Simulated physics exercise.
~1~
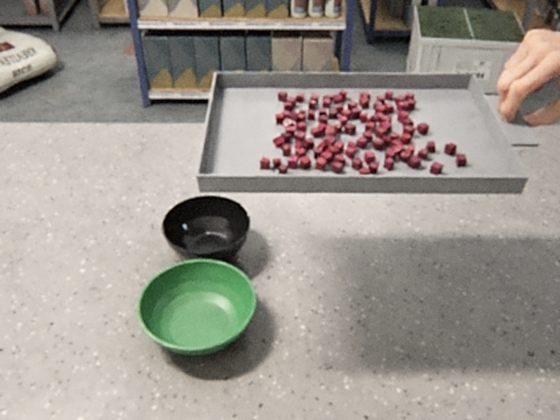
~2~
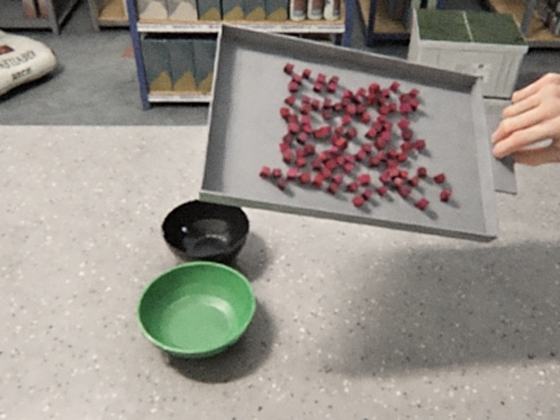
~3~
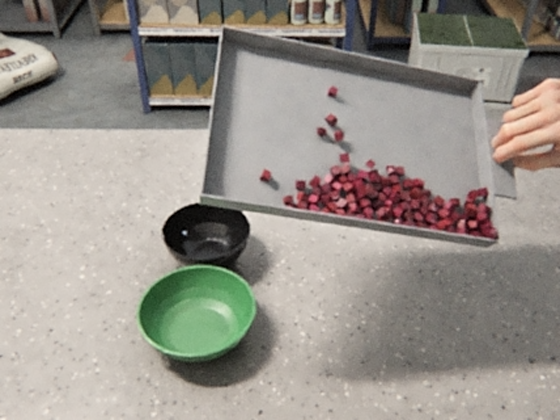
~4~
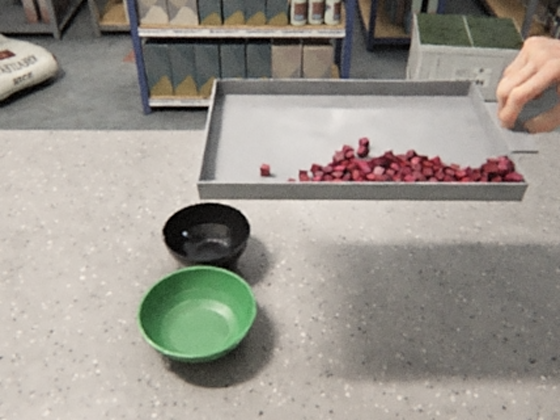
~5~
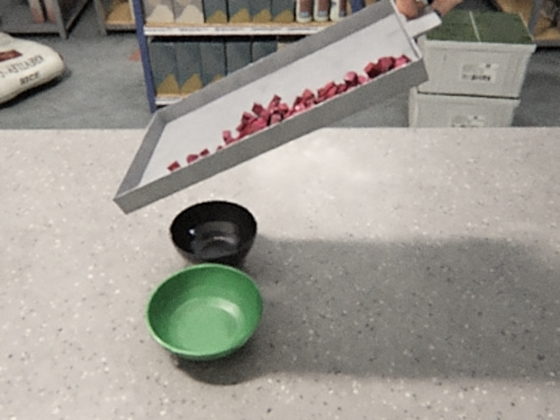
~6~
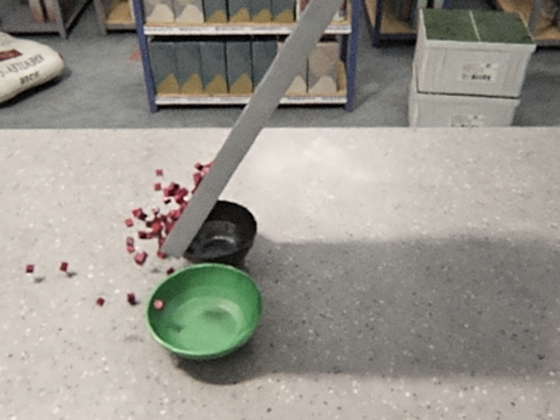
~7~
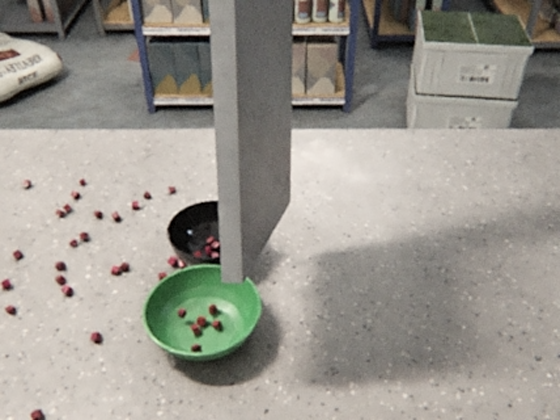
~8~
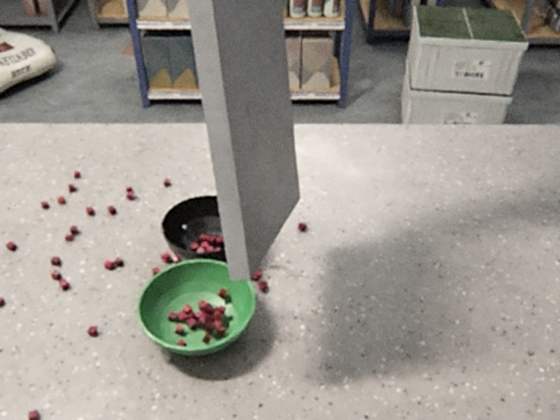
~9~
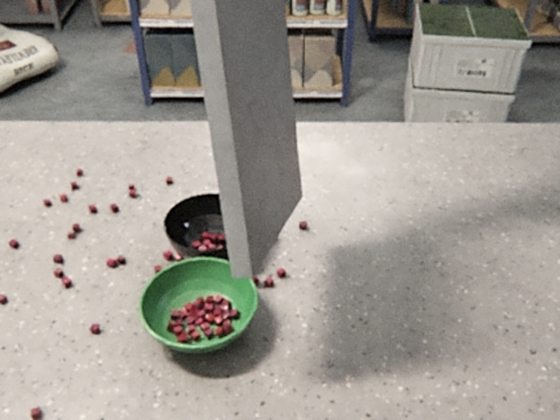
On a speckled grey counter, a tilted tray spills dark red cubes into and around two bowls.
